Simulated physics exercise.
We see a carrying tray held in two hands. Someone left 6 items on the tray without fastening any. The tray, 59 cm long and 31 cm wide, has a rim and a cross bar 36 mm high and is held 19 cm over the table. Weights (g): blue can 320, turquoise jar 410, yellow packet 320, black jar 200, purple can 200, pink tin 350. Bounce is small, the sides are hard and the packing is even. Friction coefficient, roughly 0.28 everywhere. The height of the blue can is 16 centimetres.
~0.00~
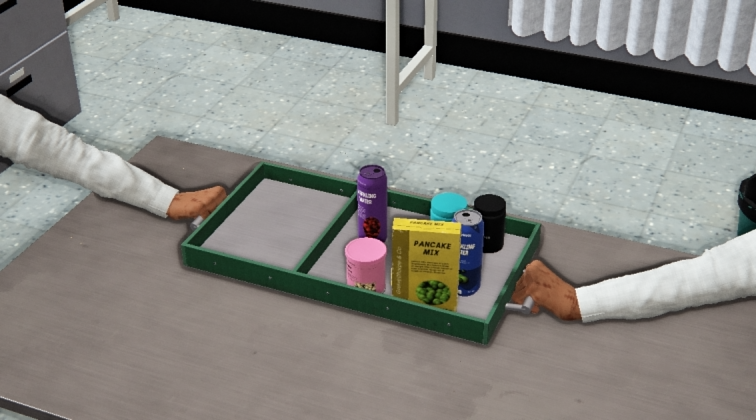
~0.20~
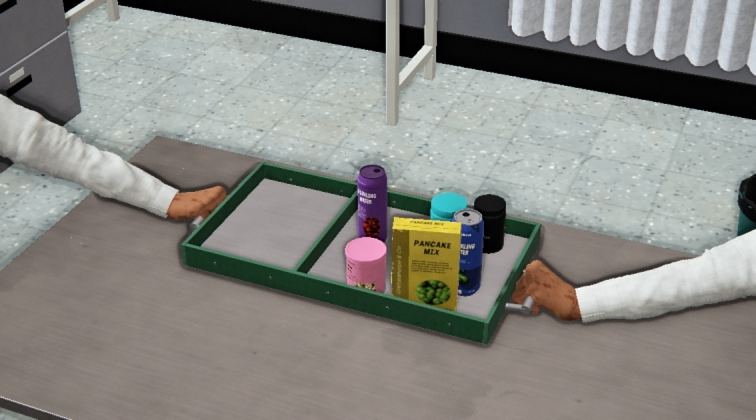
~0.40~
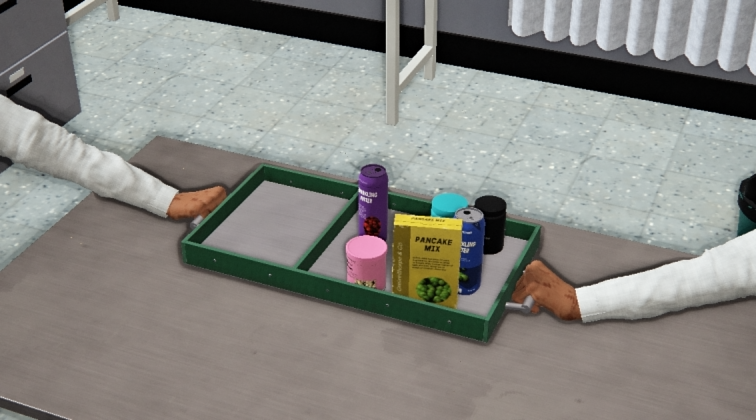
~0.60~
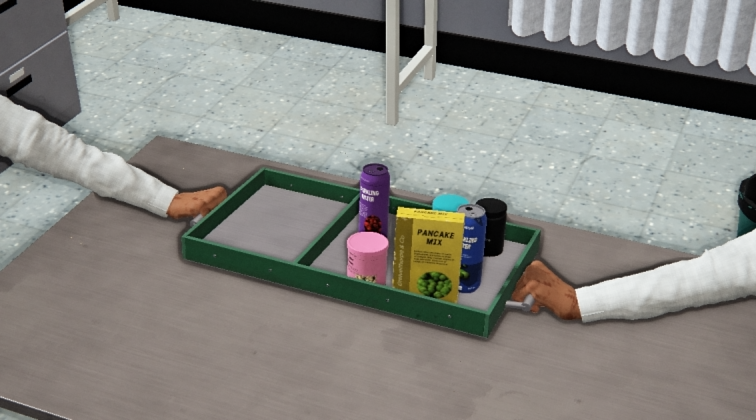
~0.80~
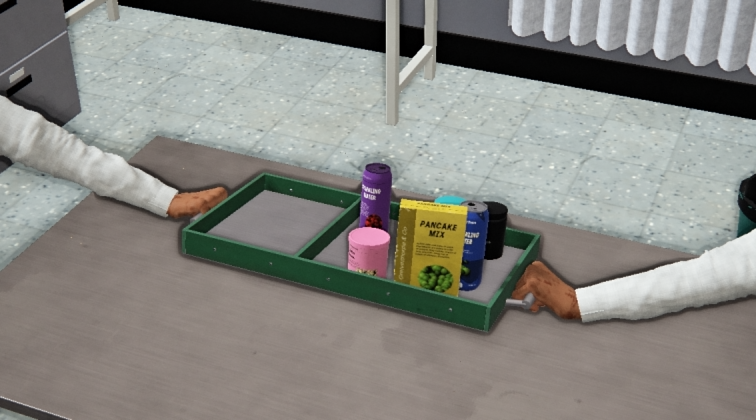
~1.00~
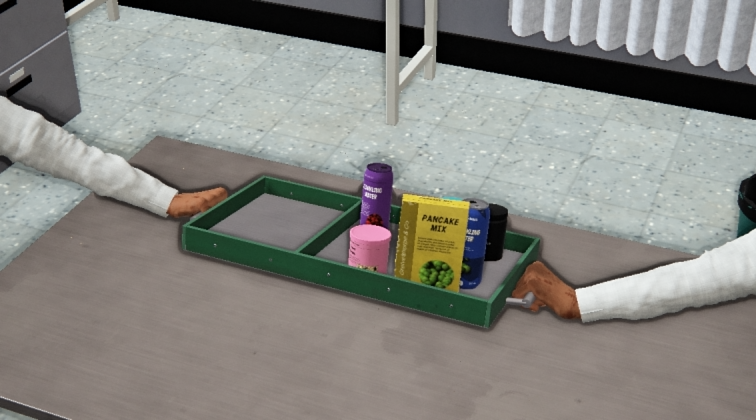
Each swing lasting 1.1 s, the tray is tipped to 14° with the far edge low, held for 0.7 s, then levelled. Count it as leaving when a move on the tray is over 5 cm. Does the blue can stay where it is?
No.
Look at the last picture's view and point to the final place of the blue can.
Somewhere around (507, 238).
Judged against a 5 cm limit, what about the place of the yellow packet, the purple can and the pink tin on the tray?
The yellow packet leaves its spot; the purple can stays put; the pink tin holds its spot.
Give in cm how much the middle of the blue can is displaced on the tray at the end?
Net shift near 13 cm.
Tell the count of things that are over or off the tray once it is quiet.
The count comes out at 2.
After 1.40 s, tray tilted 14°, far edge down; blue can tipped 27° from how it sat near (477, 235); yellow packet tipped 32° from how it sat.
After 1.70 s, tray tilted 14°, far edge down; blue can on its side near (508, 245); yellow packet tipped 69° from how it sat; turquoise jar slid 4 cm.
After 2.00 s, tray tilted 14°, far edge down; blue can on its side near (506, 244); yellow packet on its side; turquoise jar slid 6 cm.
At rest (3.5 s), tipped over on the tray, blue can and yellow packet; not toppled but over 5 cm from the start, turquoise jar; the other 3 in place, give or take 5 cm. In the last view, blue can near (507, 238).
